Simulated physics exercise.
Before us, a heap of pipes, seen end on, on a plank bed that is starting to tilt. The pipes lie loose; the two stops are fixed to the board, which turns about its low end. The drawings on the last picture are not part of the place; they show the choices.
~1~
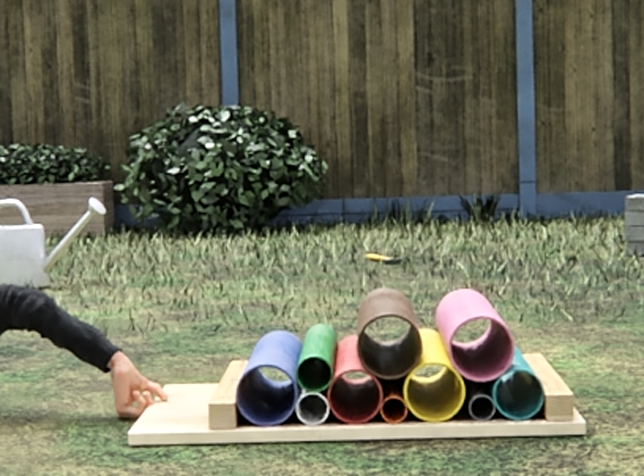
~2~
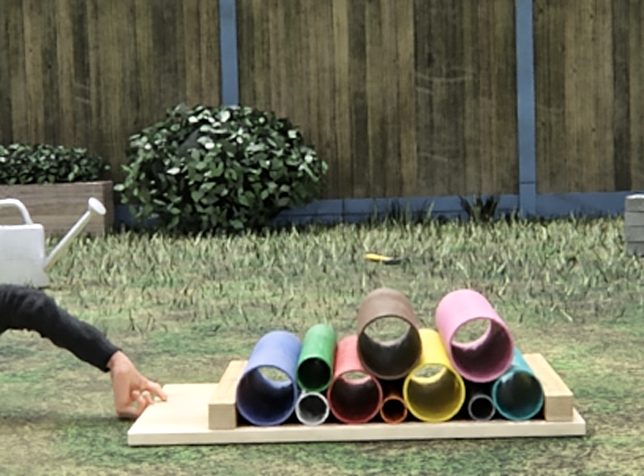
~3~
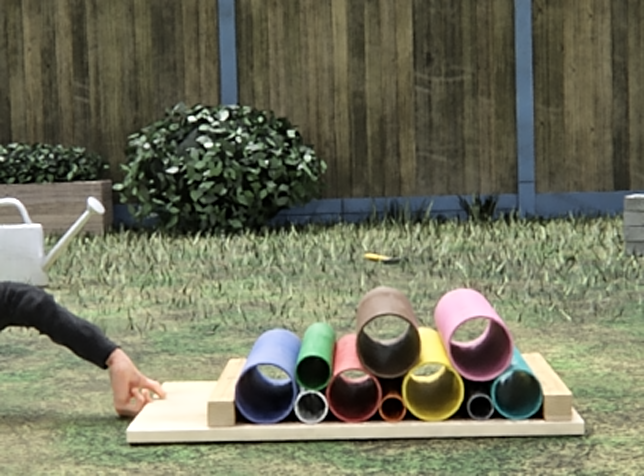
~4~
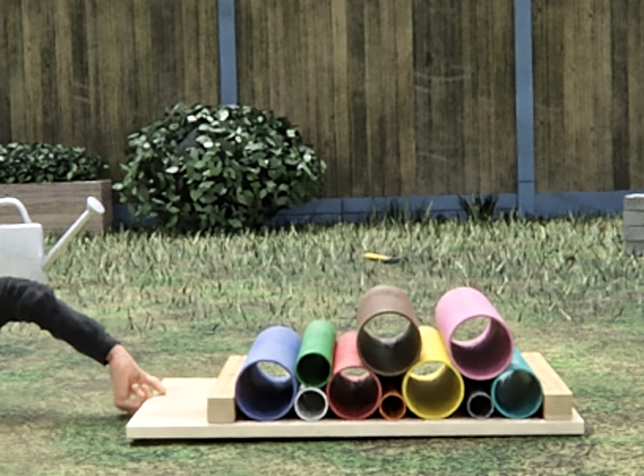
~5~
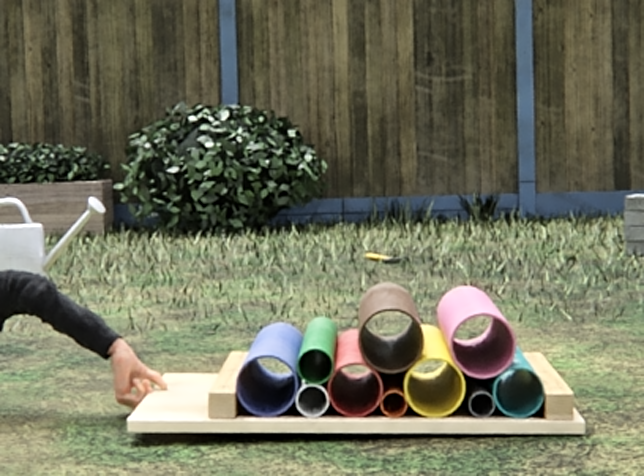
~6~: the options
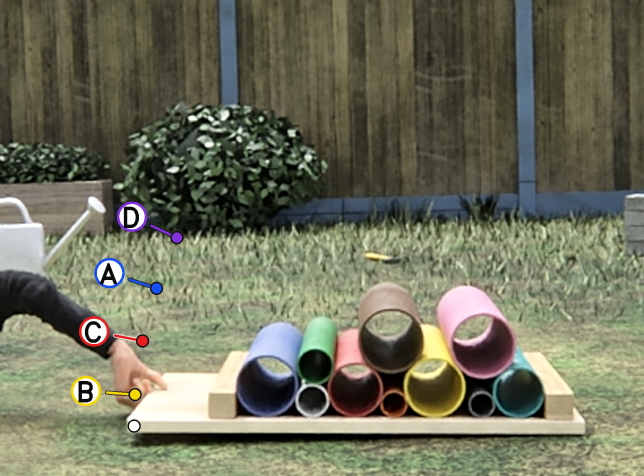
The clip opens on a heap of colourful pipes, seen end on, between wooden blocks on a plank bed in a grassy yard, with a hand at its left end. The hand then raises that end very slightly, and the blue pipe and its neighbours rise a little with it.
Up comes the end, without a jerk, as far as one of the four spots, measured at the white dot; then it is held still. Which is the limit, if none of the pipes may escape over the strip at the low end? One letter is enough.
It can be raised to D.
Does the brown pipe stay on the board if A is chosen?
Yes.
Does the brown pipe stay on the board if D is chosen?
Yes.
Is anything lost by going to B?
At B: No.
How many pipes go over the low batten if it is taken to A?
With A, none.
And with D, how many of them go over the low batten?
At D the number is none.
On the marked copy, A at (156, 288); B at (135, 395); C at (143, 341); D at (177, 238); the white dot at (134, 426).
With D. Early on, board at 16°.
Further on, board at 27°.
At the end, board at 27°, none over the low batten.
As for the rest, A none over the low batten; B none over the low batten; C none over the low batten.
